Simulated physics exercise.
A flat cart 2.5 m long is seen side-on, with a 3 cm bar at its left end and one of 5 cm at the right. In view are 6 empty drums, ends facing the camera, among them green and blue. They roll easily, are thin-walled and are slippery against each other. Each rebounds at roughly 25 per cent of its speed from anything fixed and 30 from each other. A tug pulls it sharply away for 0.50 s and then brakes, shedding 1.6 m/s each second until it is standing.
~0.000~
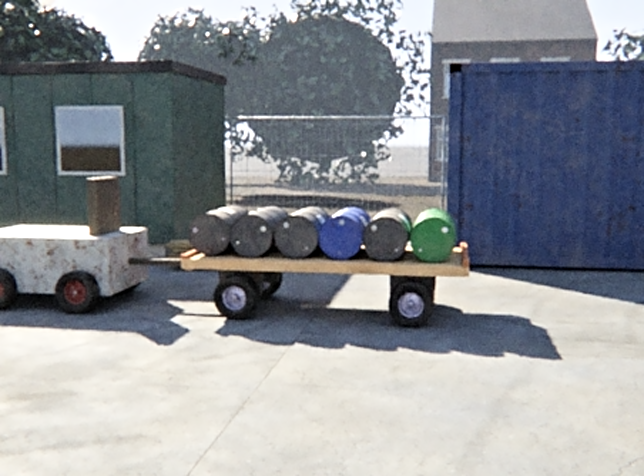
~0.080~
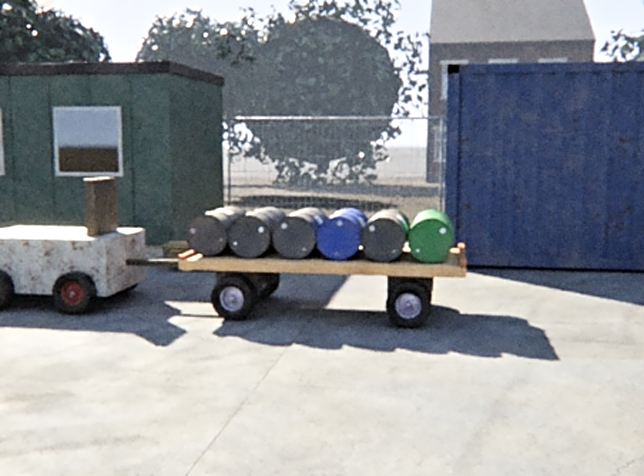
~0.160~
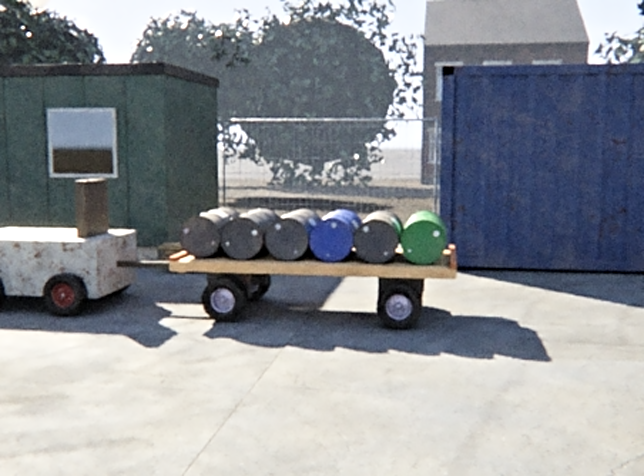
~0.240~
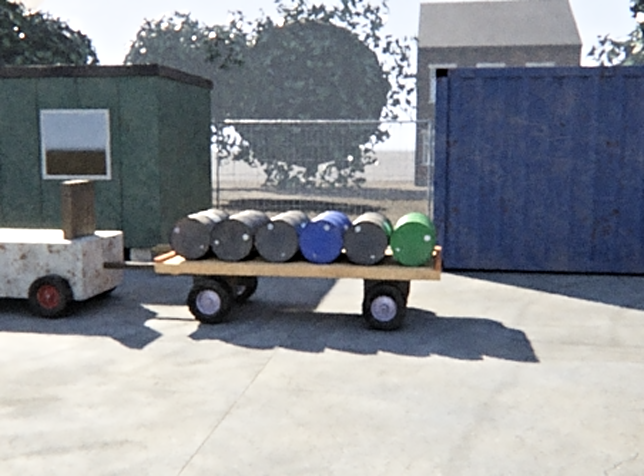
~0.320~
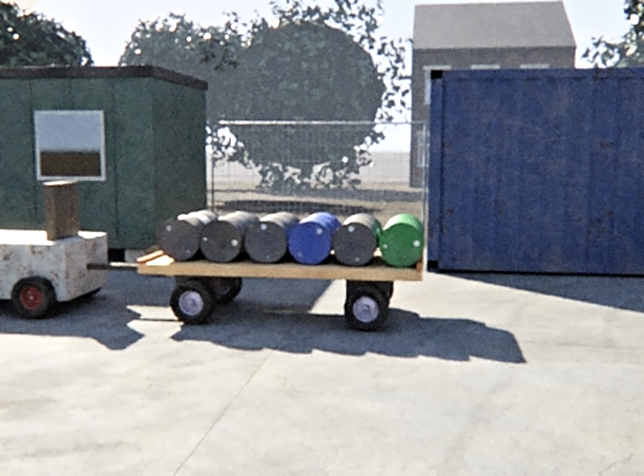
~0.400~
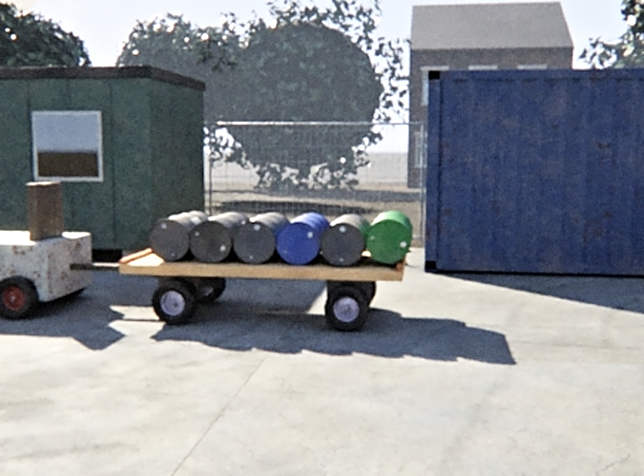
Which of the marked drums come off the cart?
Green drum: Falls off; blue: Still aboard.
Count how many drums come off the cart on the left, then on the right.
By side, that's 2 to the left and 1 to the right.
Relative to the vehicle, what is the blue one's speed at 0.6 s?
Close to 1.0 m/s at that moment.
After 0.6 s, green is over the right bar and falling; blue is on the deck, 70 cm from the right bar, rolling right along the cart; 1 over a bar so far.
After 0.7 s, green is over the right bar and falling; blue is on the deck, 60 cm from the right bar, rolling right along the cart; 1 over a bar so far.
After 0.8 s, green is over the right bar and falling; blue is on the deck, 50 cm from the right bar, rolling right along the cart; 1 over a bar so far.
After 0.9 s, green is over the right bar and down; blue is on the deck, 45 cm from the right bar, rolling right along the cart; 1 over a bar so far.
At rest (5.1 s), green is over the right bar and down; blue is on the deck, 55 cm from the left bar; 3 over a bar so far.
